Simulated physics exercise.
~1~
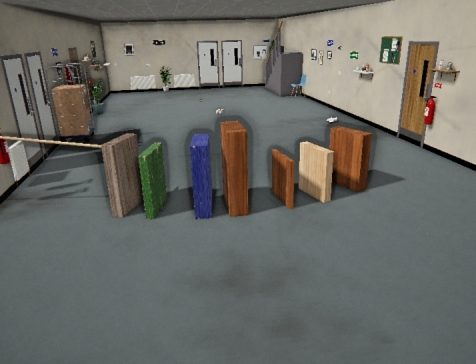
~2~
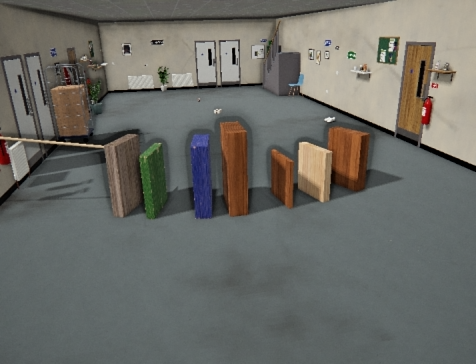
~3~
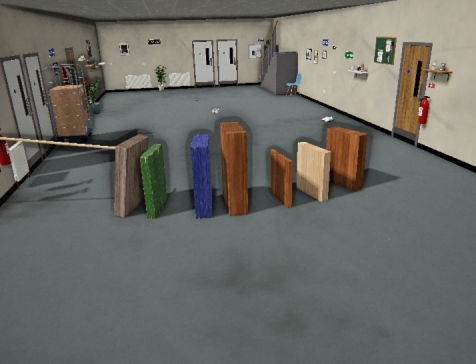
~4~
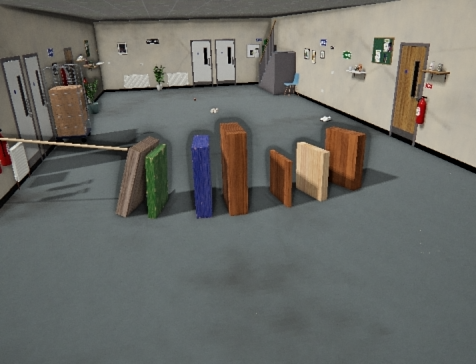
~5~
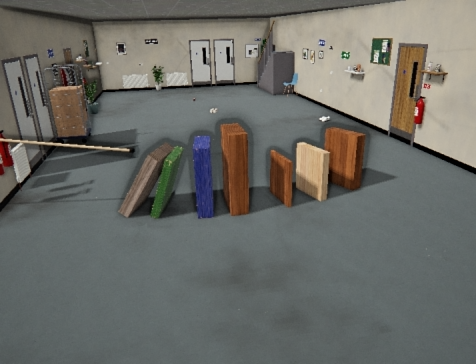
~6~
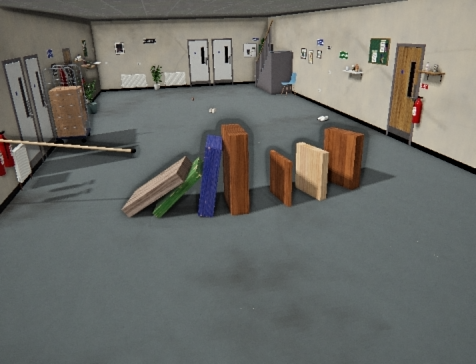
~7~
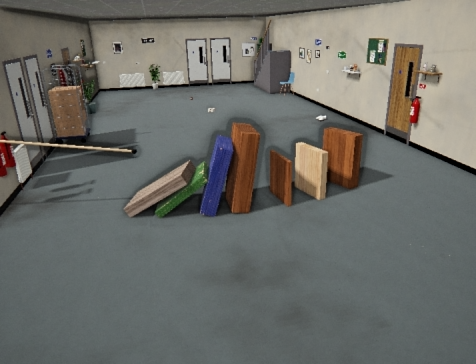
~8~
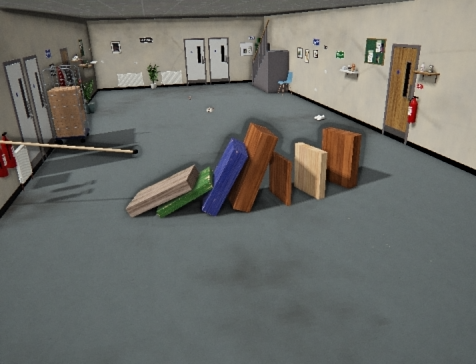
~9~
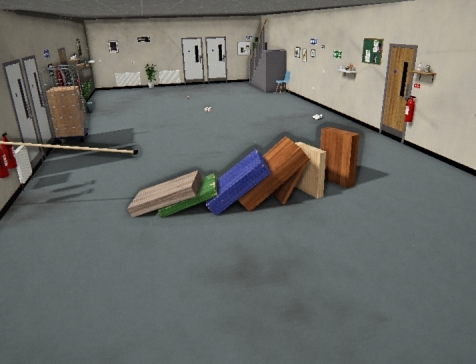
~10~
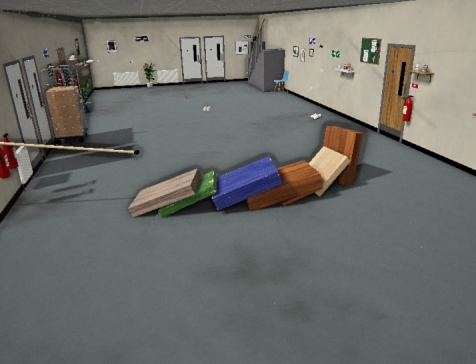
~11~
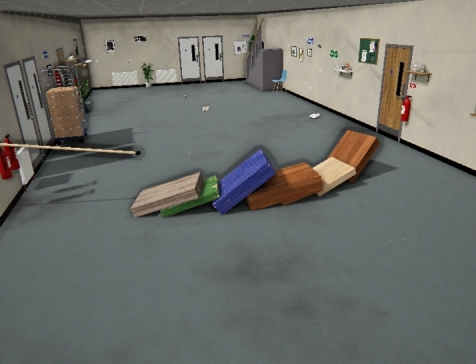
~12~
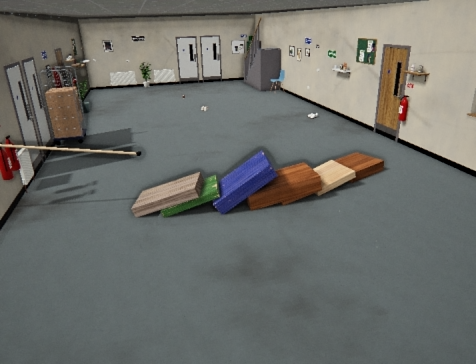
A pole slides in from the left and tips the first of seven upright boards standing in a curved row, which leans into the green one, then the blue, and the rest topple rightward in turn until all lie slumped against one another on the grey floor.
